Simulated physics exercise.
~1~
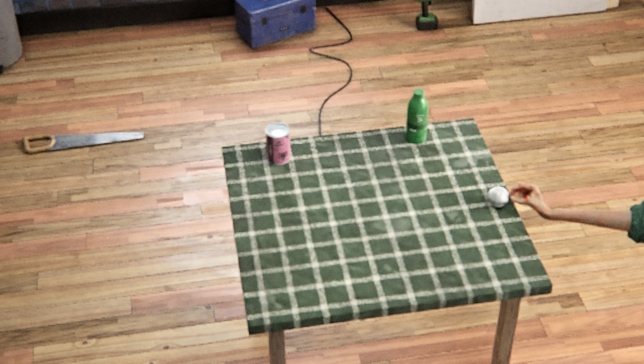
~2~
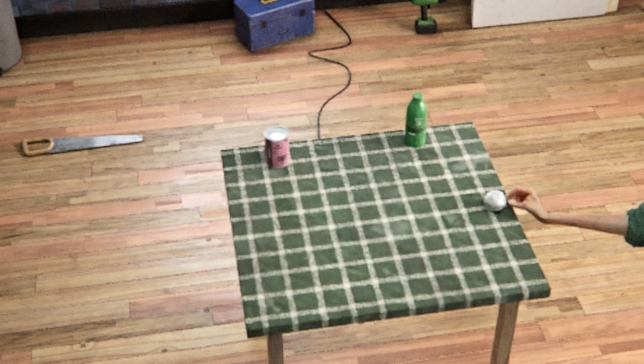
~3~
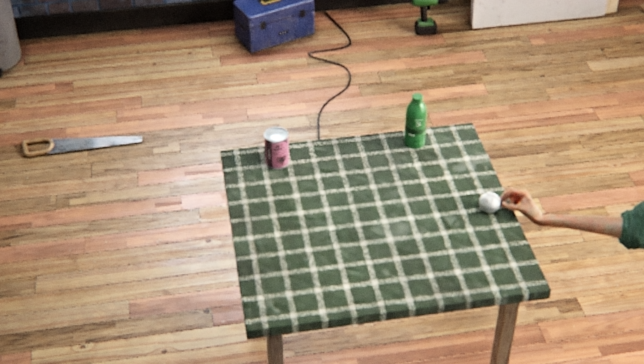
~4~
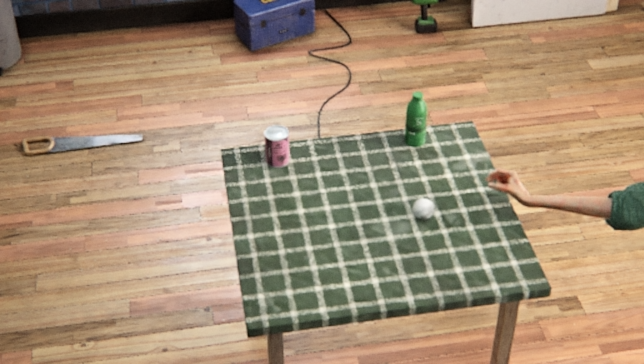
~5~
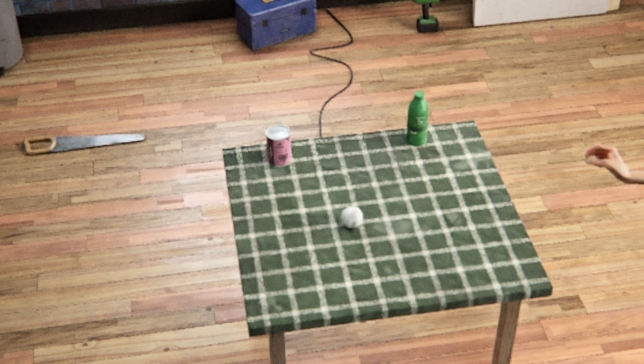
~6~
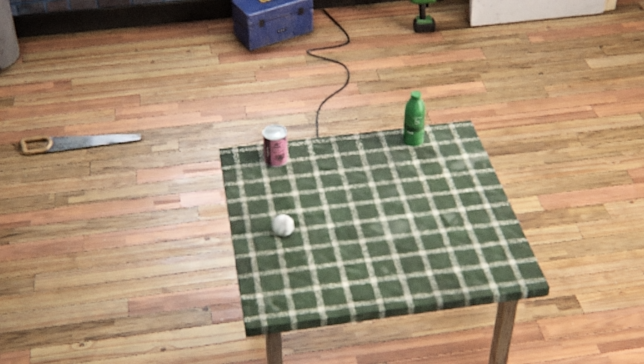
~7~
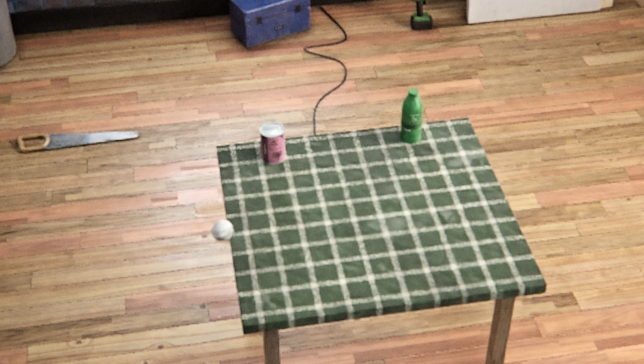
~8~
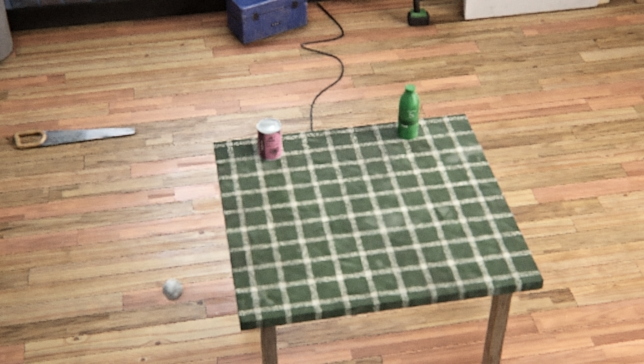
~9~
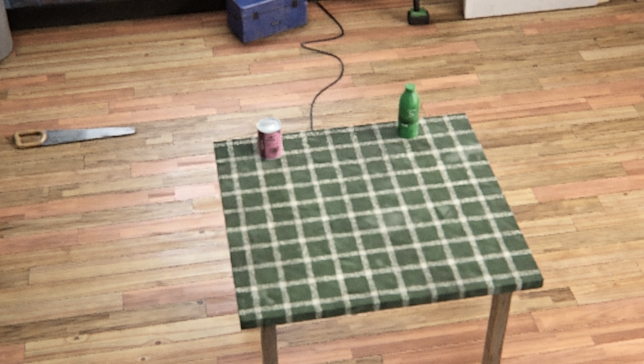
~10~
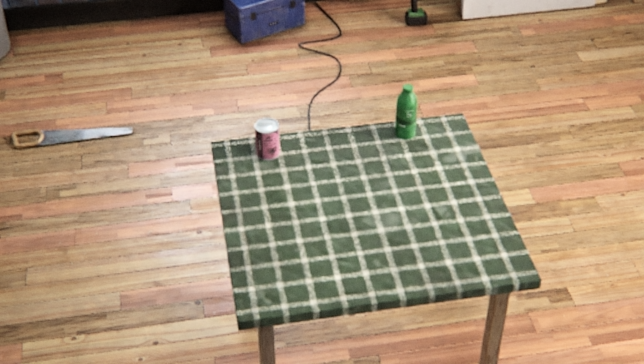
A hand rolls a white ball left across a checked tablecloth and off the table's edge.
